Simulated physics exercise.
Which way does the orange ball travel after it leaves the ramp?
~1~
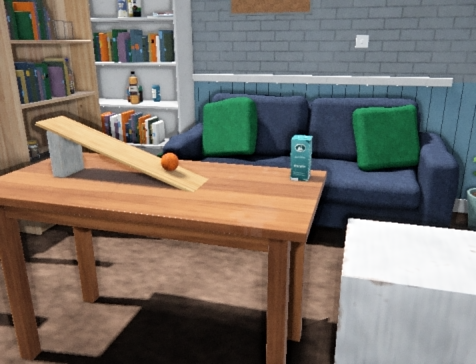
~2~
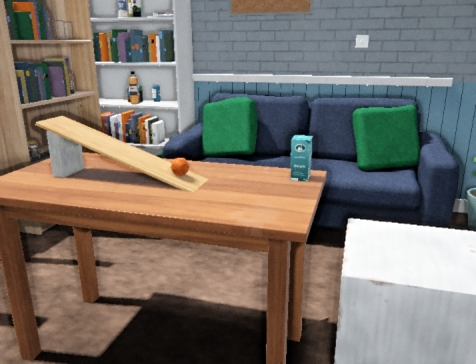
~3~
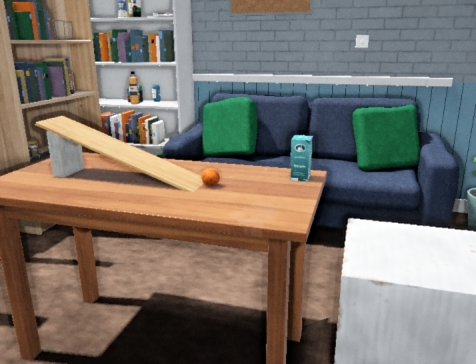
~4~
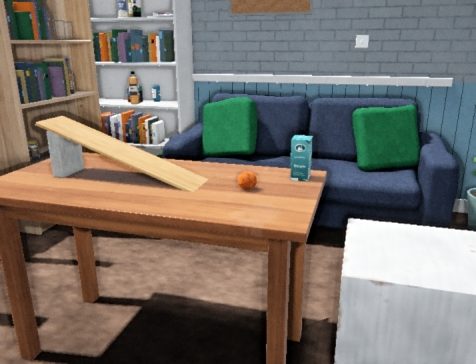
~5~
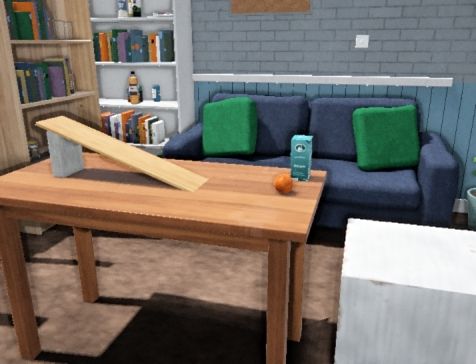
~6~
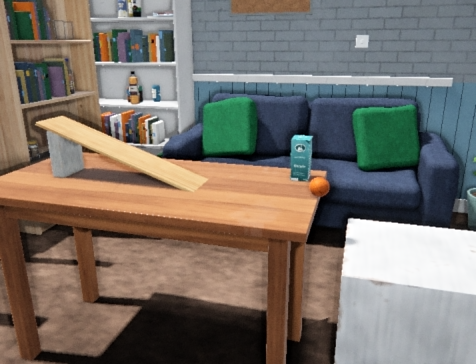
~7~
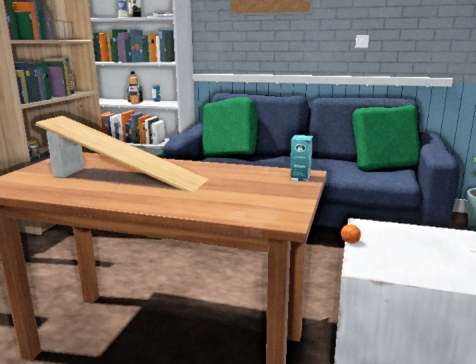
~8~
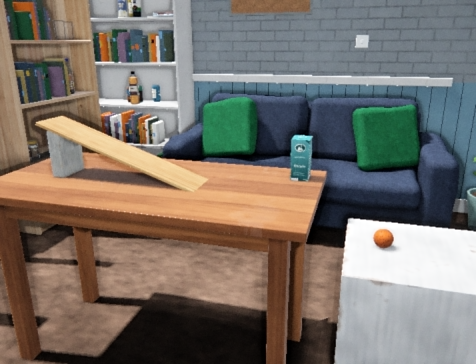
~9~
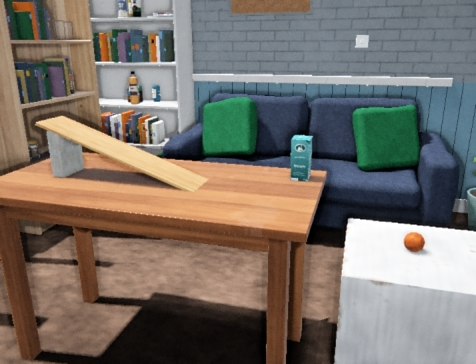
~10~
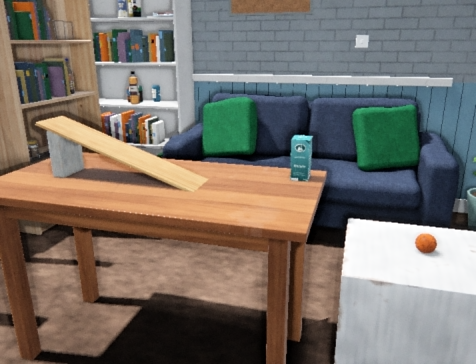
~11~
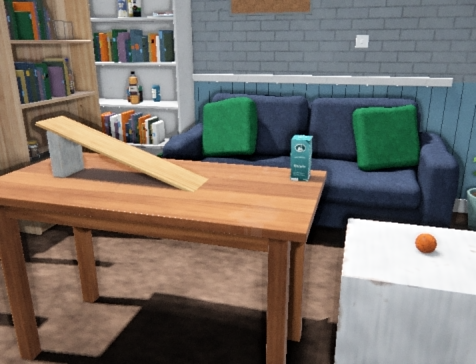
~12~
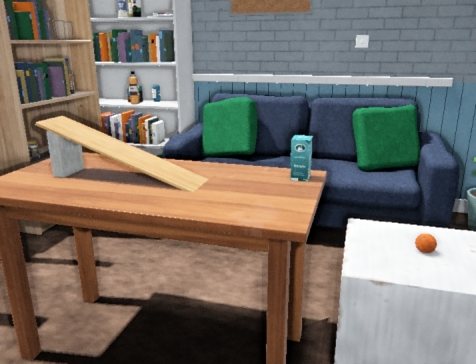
The orange ball travels to the right, along the table and across the gap onto the white cabinet.
